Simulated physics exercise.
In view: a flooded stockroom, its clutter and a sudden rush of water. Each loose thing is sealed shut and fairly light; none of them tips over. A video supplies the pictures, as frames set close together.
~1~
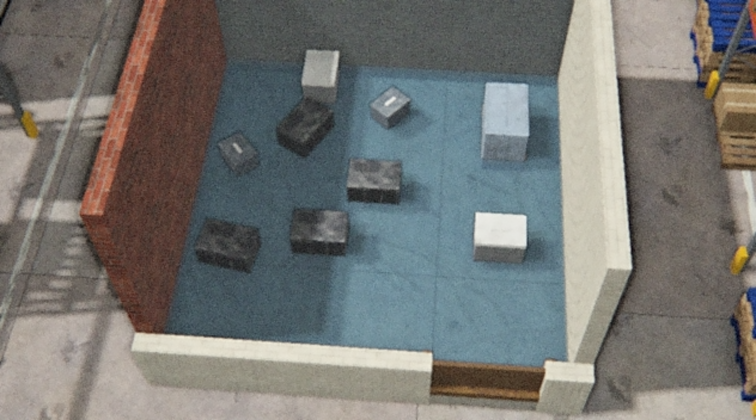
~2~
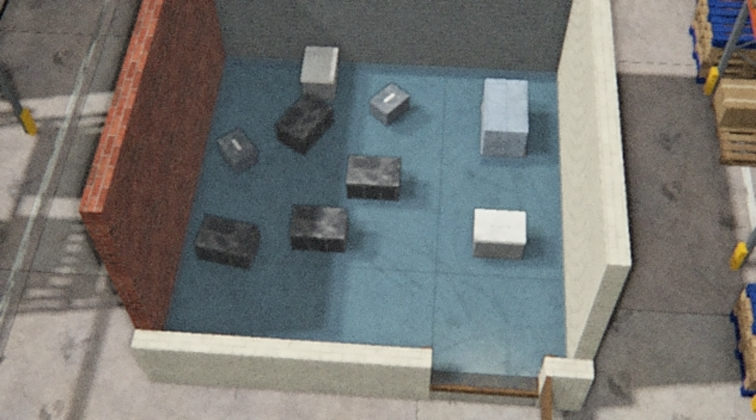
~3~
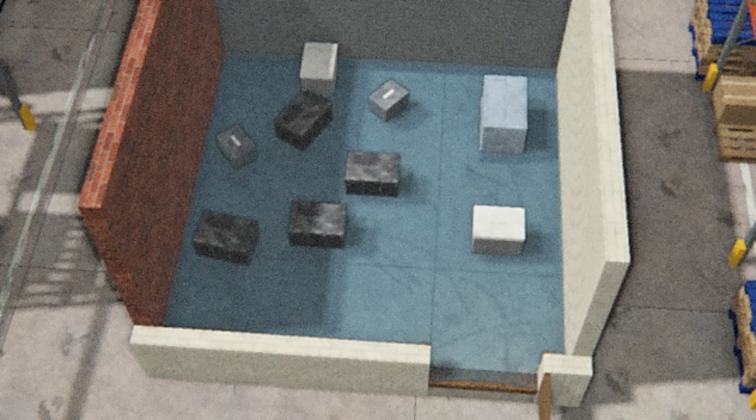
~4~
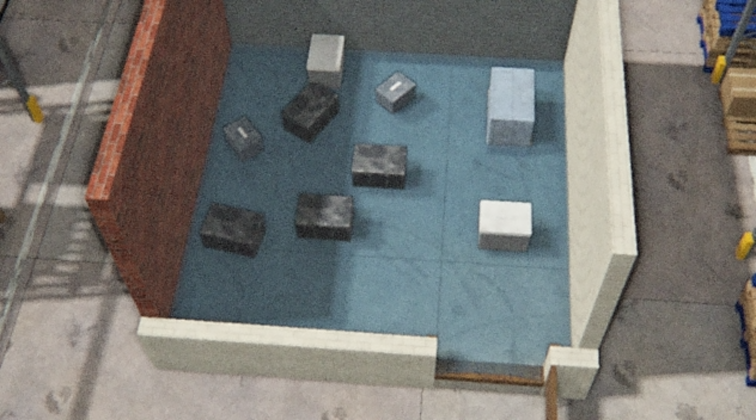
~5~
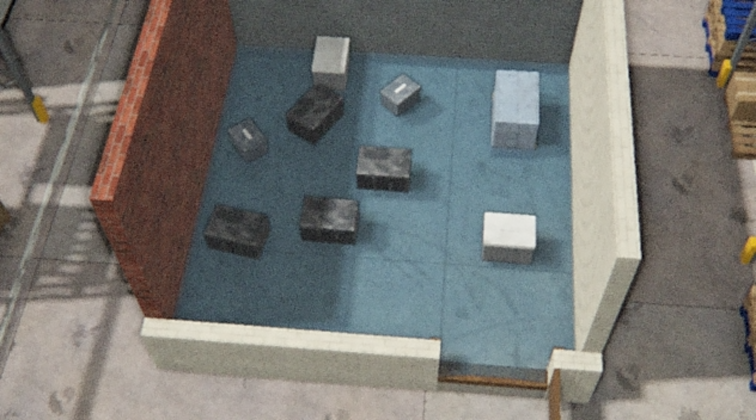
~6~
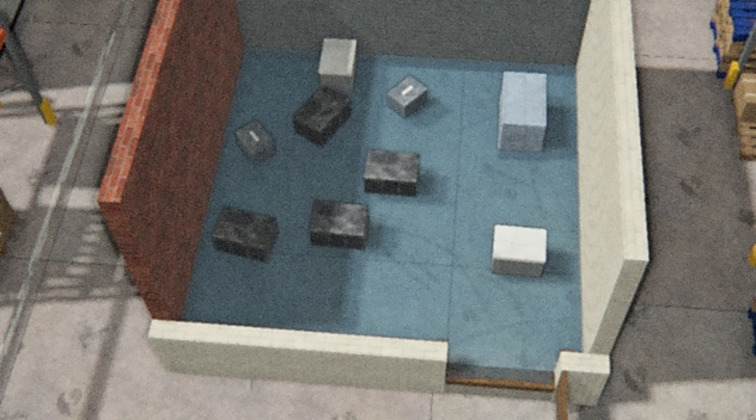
Wooden gate swinging open in the low front wall of a flooded stockroom, then white block drifting slightly among dark blocks.
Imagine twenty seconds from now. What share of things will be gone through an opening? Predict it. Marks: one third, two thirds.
The portion will probably sit in the middle band.
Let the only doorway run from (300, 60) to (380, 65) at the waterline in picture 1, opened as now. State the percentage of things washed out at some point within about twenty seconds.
80 per cent.
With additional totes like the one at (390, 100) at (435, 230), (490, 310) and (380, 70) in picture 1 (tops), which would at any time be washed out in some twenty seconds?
In sequence: Exits, exits, never exits.
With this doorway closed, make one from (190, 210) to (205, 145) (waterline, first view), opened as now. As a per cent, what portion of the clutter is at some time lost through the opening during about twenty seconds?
Near 90 percent.
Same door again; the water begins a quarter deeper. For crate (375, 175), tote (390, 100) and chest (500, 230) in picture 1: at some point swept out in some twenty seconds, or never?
Per object: Exited / remained / exited.
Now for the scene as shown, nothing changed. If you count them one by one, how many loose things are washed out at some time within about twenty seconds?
Exactly 3.
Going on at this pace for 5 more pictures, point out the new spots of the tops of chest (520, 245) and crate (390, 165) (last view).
Roughly (539, 302) and (415, 192).
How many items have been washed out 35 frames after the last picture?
All told, it is 3.
A moment on, 0 of 8 are out; 8 afloat.
Next, 1 of 8 are out; 7 afloat.
Later, 3 of 8 are out; 5 afloat.
In the end, 3 of 8 are out; 5 afloat.
